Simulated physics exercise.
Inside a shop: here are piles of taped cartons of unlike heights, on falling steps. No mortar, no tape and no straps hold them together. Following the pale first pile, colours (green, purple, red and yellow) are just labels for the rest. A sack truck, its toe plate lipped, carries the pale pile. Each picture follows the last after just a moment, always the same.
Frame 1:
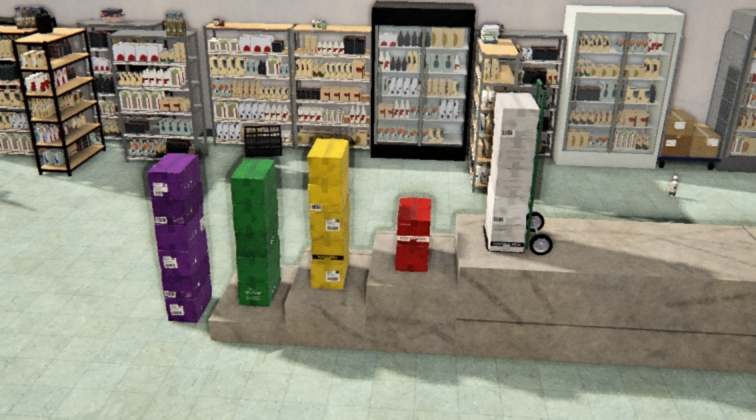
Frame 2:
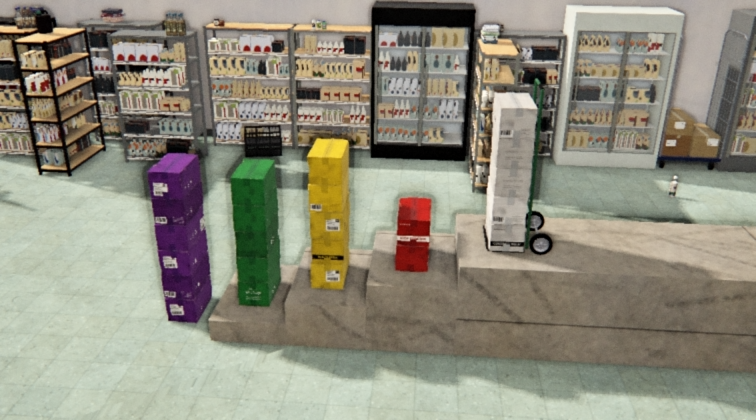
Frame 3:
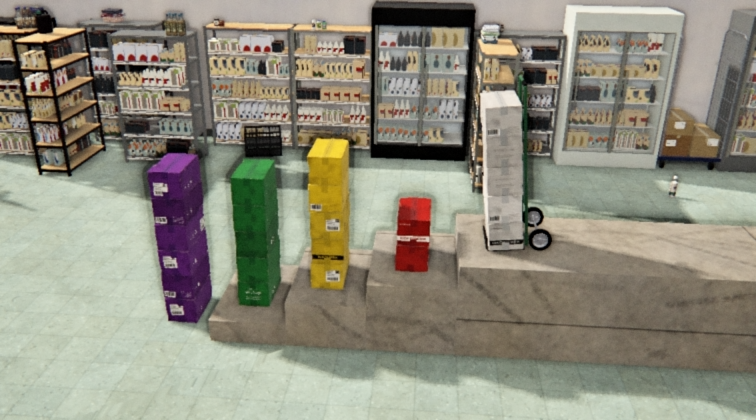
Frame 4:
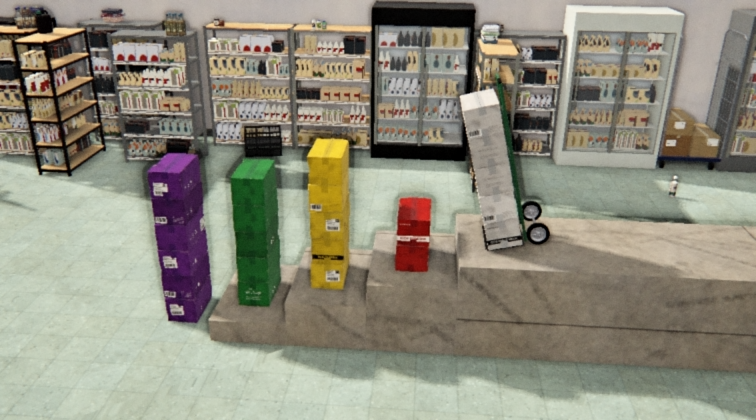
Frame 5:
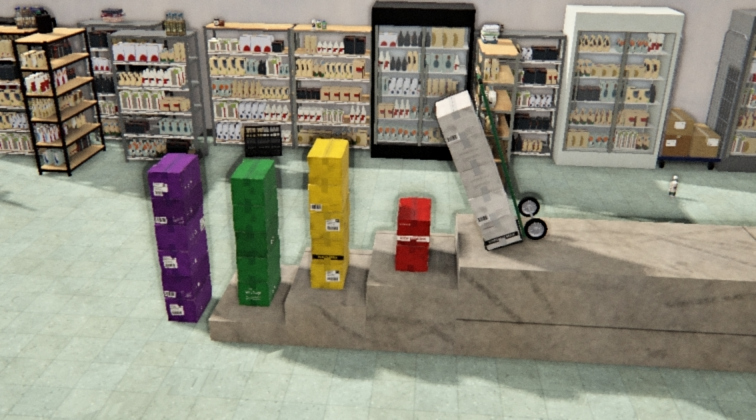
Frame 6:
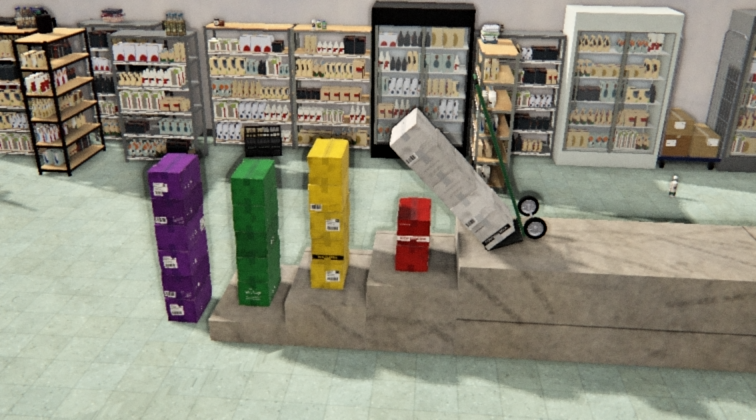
A tall white stack of boxes on a hand truck leans left above coloured stacks.
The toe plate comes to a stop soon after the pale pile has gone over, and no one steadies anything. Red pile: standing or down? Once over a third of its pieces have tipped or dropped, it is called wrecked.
Standing.
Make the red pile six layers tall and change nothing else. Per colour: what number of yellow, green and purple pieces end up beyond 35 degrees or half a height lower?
Yellow 5, green 5, purple 5.
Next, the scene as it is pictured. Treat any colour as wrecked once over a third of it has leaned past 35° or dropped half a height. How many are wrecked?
Tallying it up by colour gives 3.
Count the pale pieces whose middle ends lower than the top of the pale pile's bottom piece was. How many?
4, all in all.
Shortly afterwards, 5 of the pale pile down; none of the 2 red cartons down (0 of 18 in all colours); top red carton unmoved; top yellow carton tilted barely.
Next, 5 of the pale pile down; none of the 2 red cartons down (5 of 18 in all colours); top red carton unmoved; top yellow carton tilted well over, half its height lower.
Some moments later, 5 of the pale pile down; none of the 2 red cartons down (11 of 18 in all colours); top red carton unmoved; top yellow carton tilted well over, some two heights lower.
Afterwards, 5 of the pale pile down; none of the 2 red cartons down (15 of 18 in all colours); top red carton unmoved; top green carton on its side.
In the end, 5 of the pale pile down; none of the 2 red cartons down (15 of 18 in all colours); top red carton unmoved; top green carton upside down. From the last view, middles, top red carton near (413, 221), top green carton near (59, 267).
